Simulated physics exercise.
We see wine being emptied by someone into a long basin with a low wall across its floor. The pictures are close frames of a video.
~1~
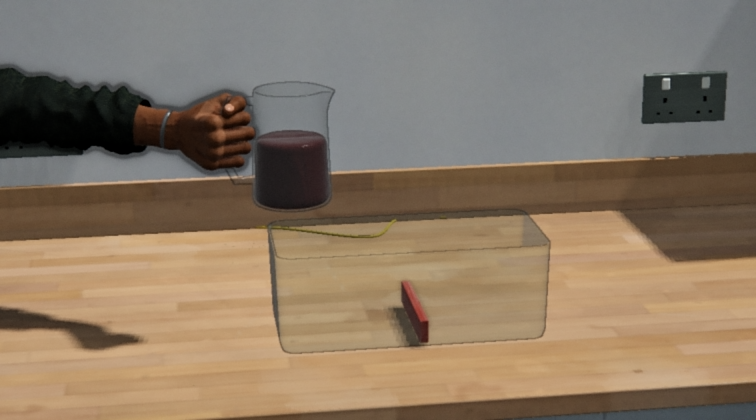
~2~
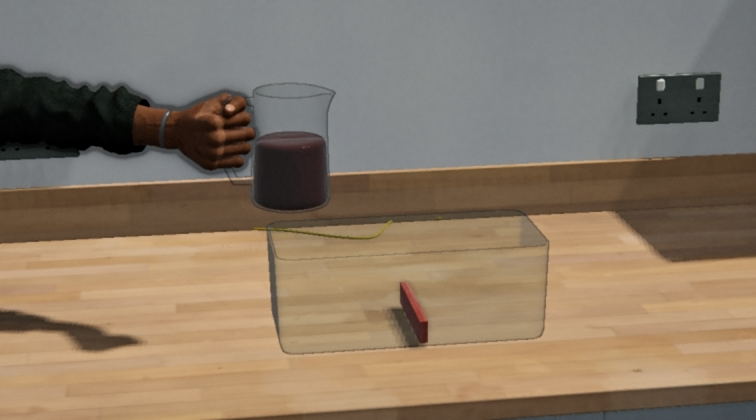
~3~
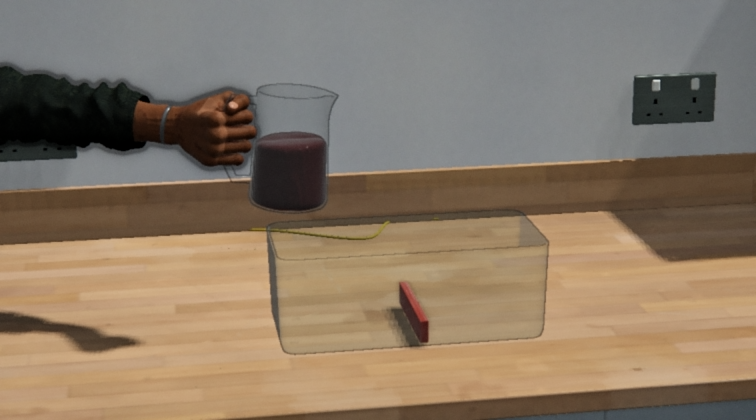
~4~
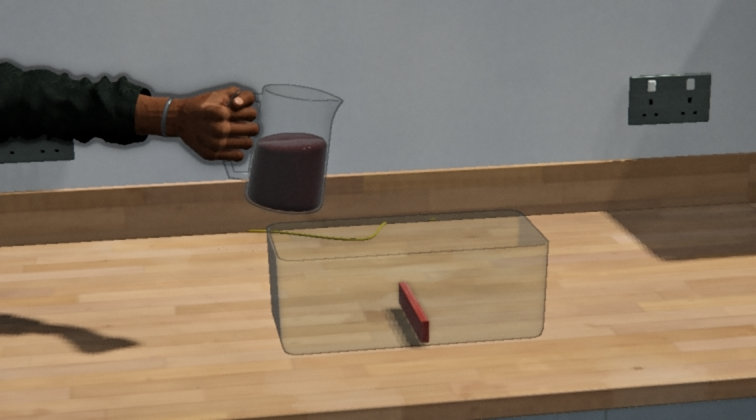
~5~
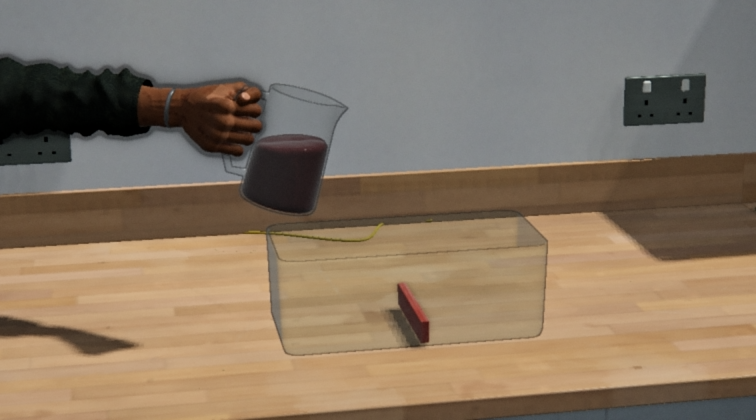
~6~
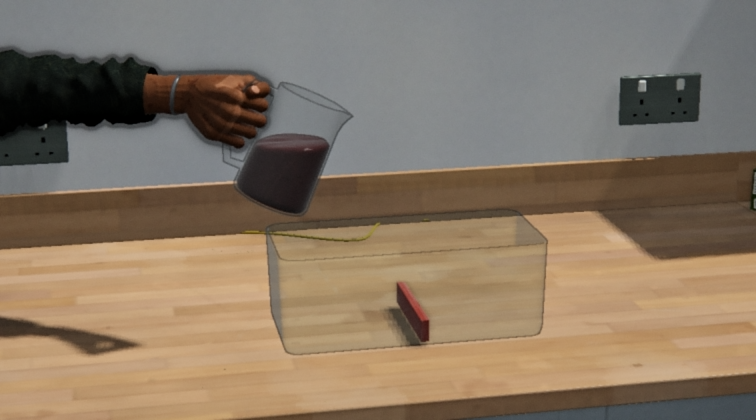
A hand tilting a glass jug of dark red wine rightward above a clear basin with a low red wall inside.
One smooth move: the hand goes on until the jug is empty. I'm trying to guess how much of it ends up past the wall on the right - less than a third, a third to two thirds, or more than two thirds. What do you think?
The share right of the wall does reach a third but does not go past two thirds.
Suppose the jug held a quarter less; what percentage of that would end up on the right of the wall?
About 30 percent.
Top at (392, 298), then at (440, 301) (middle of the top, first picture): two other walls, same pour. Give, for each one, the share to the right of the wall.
Note - case one near 90 %, case two near 10 %.
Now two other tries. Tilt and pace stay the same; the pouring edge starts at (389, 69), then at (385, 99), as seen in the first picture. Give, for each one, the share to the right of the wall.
First place gives some 90 %, second place some 95 %.
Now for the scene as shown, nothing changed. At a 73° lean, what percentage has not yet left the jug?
About 95 %.
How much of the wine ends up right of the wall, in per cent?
Around 45 percent.
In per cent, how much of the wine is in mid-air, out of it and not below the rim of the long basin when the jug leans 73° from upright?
It's close to 5 %.
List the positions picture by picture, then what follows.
In the first frame, it leans 0°; its right rim is at (335, 89); the wine meets the walls at (255, 139) and (325, 136); the long basin's rim runs from (272, 241) to (537, 228); the wall's top is at (415, 301).
In the second frame, it leans 1°; its right rim is at (335, 91); the wine meets the walls at (254, 141) and (325, 137).
In the third frame, it leans 4°; its right rim is at (338, 94); the wine meets the walls at (254, 142) and (326, 138).
In the fourth frame, it leans 9°; its right rim is at (343, 99); the wine meets the walls at (255, 143) and (326, 139).
In the fifth frame, it leans 16°; its right rim is at (348, 107); the wine meets the walls at (253, 145) and (327, 140).
In the sixth frame, it leans 25°; its right rim is at (353, 115); the wine meets the walls at (248, 156) and (329, 140).
A moment on, the tilt is 73° and 97 per cent is still to pour, 0 is left of the wall and 0 right of it.
Next, the tilt is 96° and 56 per cent is still to pour, 17 is left of the wall and 9 right of it.
Then the tilt is 99° and 18 per cent is still to pour, 33 is left of the wall and 41 right of it.
Later the tilt is 99° and 4 per cent is still to pour, 48 is left of the wall and 46 right of it.
At rest 53 per cent lies left of the wall, 47 right of it and 1 outside.
